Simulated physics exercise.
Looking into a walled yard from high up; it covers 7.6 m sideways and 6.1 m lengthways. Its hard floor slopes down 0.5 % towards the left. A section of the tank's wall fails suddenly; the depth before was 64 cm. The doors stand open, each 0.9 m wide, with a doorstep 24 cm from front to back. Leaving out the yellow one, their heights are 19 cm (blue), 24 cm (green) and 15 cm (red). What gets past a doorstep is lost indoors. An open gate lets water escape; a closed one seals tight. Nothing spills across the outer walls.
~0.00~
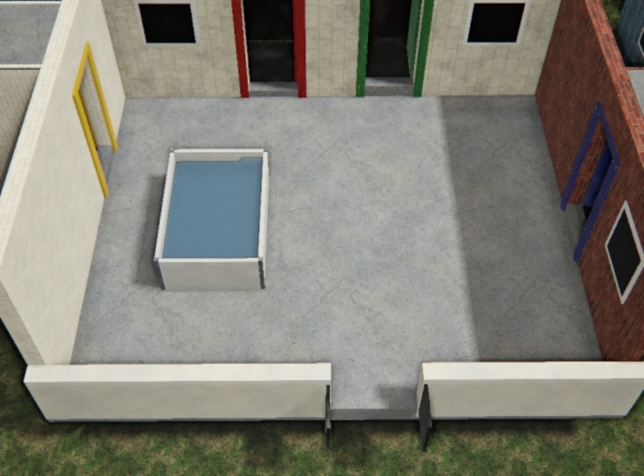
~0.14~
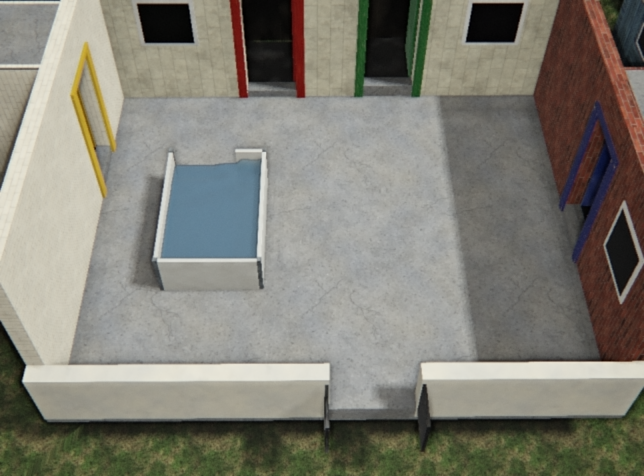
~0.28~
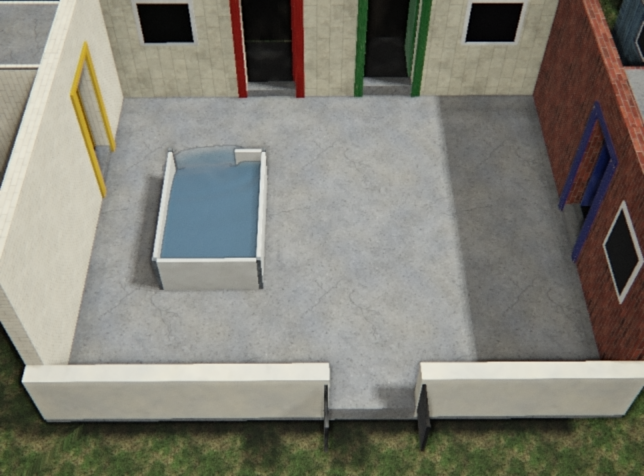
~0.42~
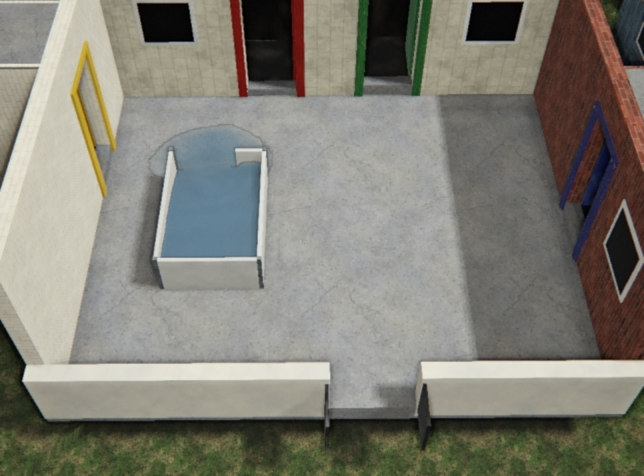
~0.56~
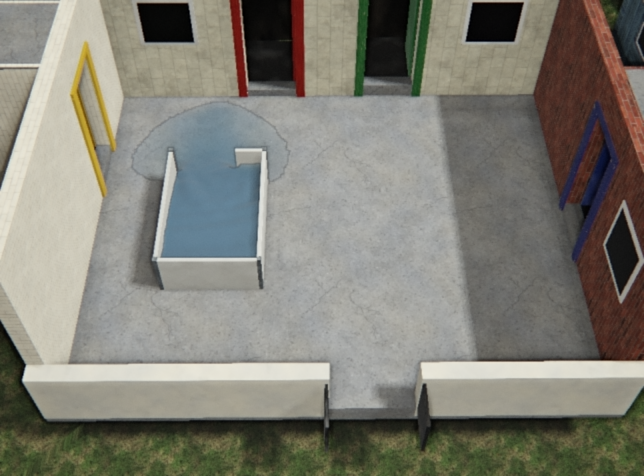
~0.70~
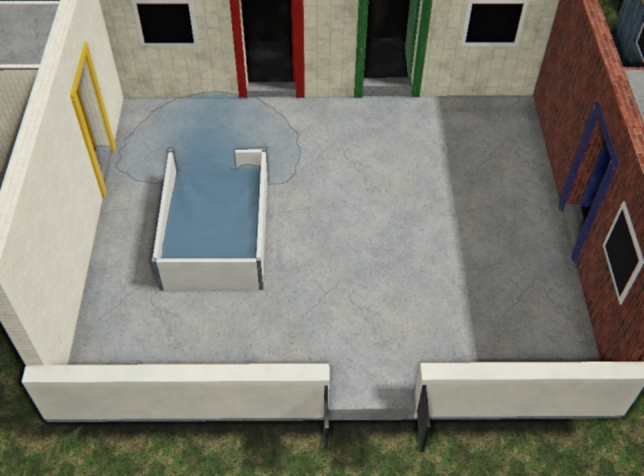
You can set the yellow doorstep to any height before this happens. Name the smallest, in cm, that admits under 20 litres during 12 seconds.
Some 8 cm above the ground.
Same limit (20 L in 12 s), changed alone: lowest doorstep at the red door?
Roughly 18 cm at red.
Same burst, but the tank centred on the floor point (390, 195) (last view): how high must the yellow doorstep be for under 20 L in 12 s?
Some 9.0 cm.
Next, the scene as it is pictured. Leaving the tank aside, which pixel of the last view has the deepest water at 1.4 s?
At about (123, 103).
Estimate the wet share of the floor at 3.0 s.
Some 30 per cent of it.
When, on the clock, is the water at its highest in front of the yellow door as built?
At about 2.8 s.
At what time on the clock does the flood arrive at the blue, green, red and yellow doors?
Blue 5.0 s, green 1.8 s, red 0.8 s, yellow 1.0 s.
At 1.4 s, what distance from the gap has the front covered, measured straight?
About 2.8 m.
After 1.4 s water covers 15 % of the floor, deepest (44 cm) near (123, 103); 3 cm at the yellow door, 0 litres in over its 18 cm doorstep.
After 3.0 s water covers 30 % of the floor, deepest (28 cm) near (133, 103); 13 cm at the yellow door, 0 litres in over its 18 cm doorstep.
After 12.0 s water covers 95 % of the floor, deepest (8 cm) near (581, 391); 5 cm at the yellow door, 0 litres in over its 18 cm doorstep.
At the yellow door as built, the water arrived by 1.1 s and peaked near 13 cm at 2.8 s.
Run again over the same 12 s with other heights there, 34 litres in over 6.5 cm, 7 litres over 10 cm. The limit of 20 litres is kept from about 8 cm up.
